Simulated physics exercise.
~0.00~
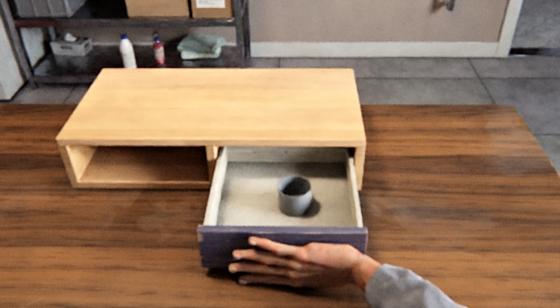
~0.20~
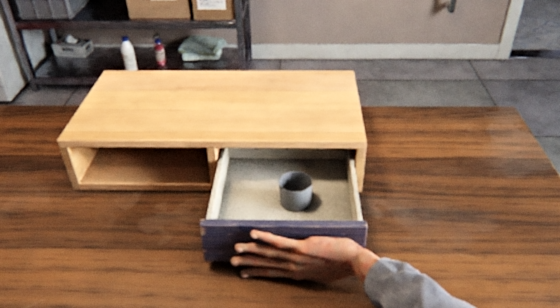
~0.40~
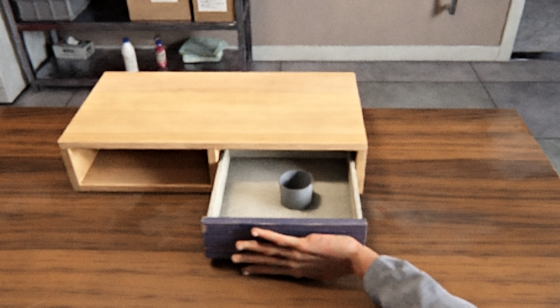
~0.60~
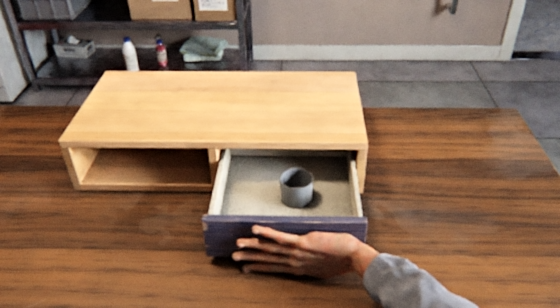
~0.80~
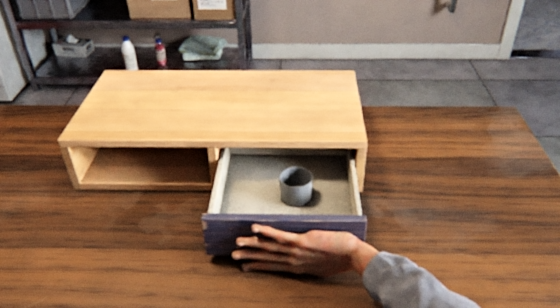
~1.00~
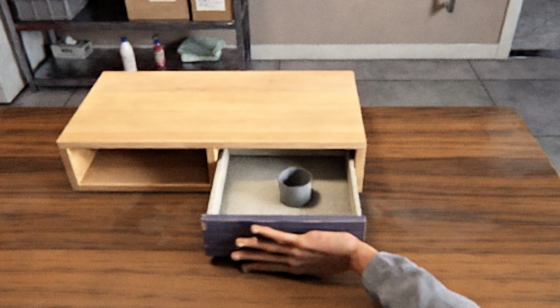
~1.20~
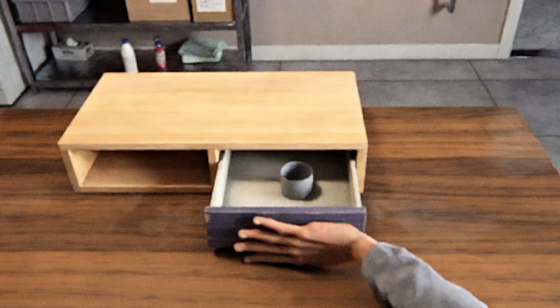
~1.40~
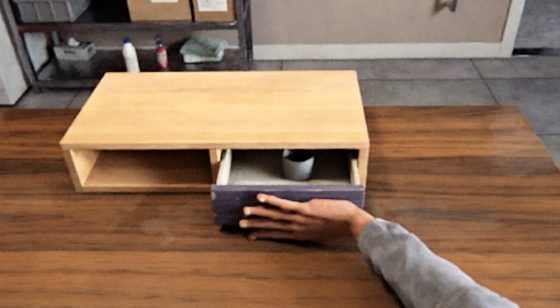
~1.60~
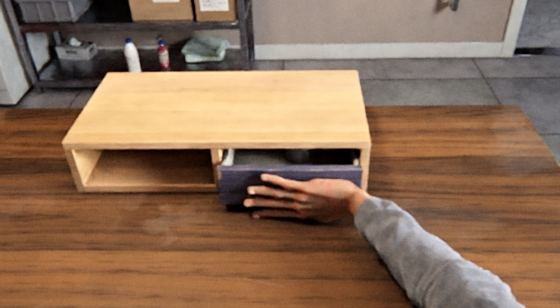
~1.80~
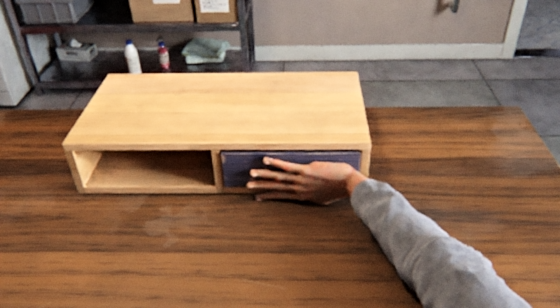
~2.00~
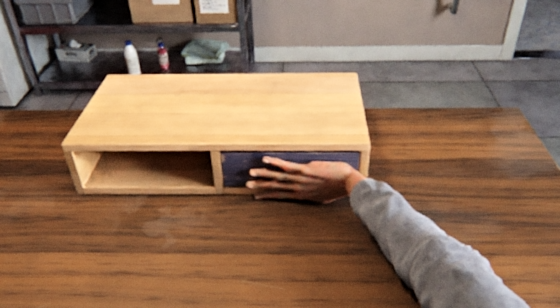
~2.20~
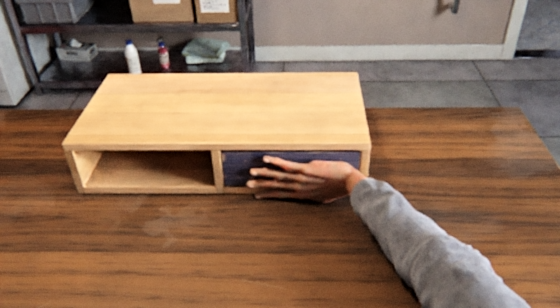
A hand in a grey sleeve reaches in from the lower right and rests on the dark front of an open drawer, seen from slightly above. The drawer sits in the right side of a pale wooden chest on a brown wood-grain table, beside an empty compartment on the left, with shelves and a wall behind. A small grey beaker stands inside the drawer. After barely moving at first, the hand pushes the drawer inward, carrying the beaker back until it disappears beneath the top. The drawer shuts flush, and the hand stays against its front.
